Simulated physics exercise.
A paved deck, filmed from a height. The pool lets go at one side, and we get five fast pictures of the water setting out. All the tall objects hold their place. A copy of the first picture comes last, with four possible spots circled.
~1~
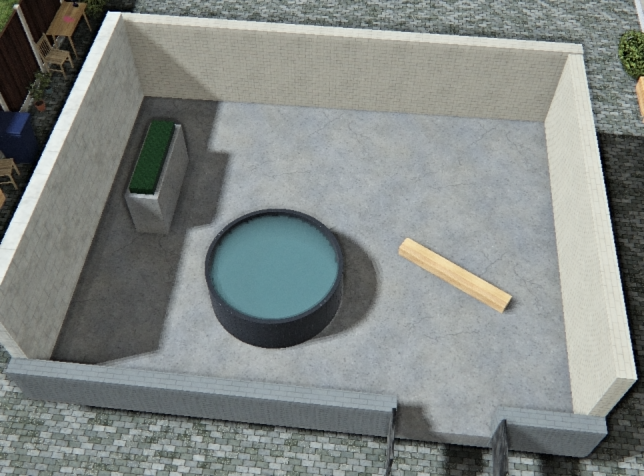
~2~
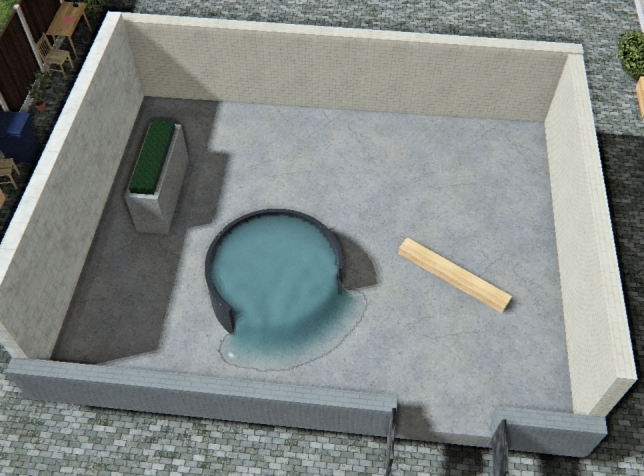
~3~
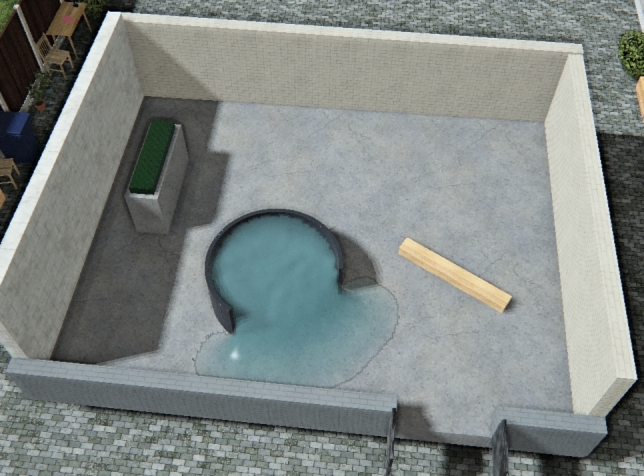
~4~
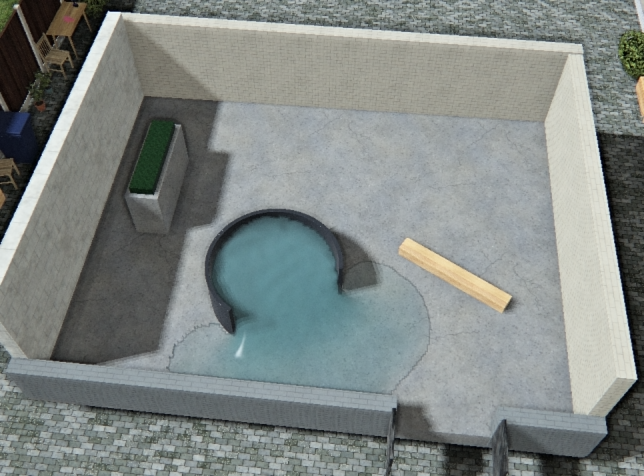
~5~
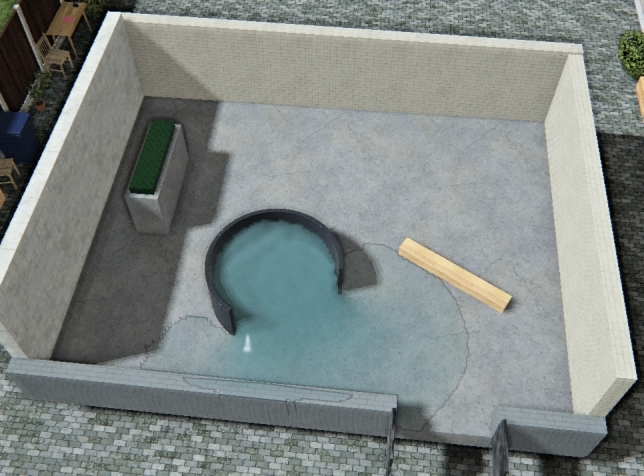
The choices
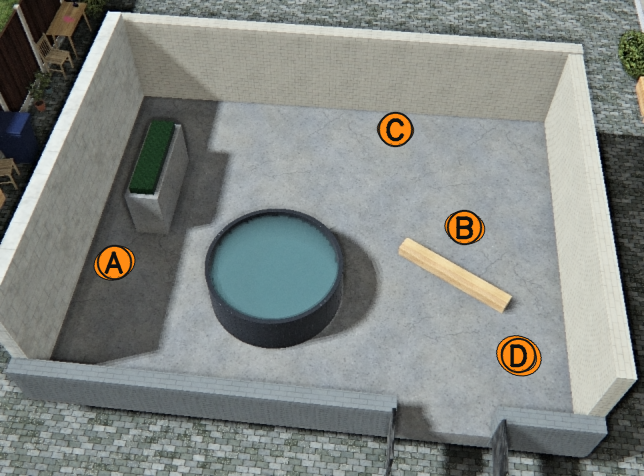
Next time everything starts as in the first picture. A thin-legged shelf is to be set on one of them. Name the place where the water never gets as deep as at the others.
B is best.
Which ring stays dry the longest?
It is C.
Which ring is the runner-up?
C.
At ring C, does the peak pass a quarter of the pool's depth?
No, less.
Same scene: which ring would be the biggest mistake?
D.
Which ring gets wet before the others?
Ring D.
On the marked copy, A at (114, 262); B at (464, 227); C at (395, 129); D at (518, 355).
With A, the water peaks at about 17 % of the depth that stood in the pool.
With B, the water peaks at about 4 % of the depth that stood in the pool.
With C, the water peaks at about 8 % of the depth that stood in the pool.
With D, the water peaks at about 39 % of the depth that stood in the pool.
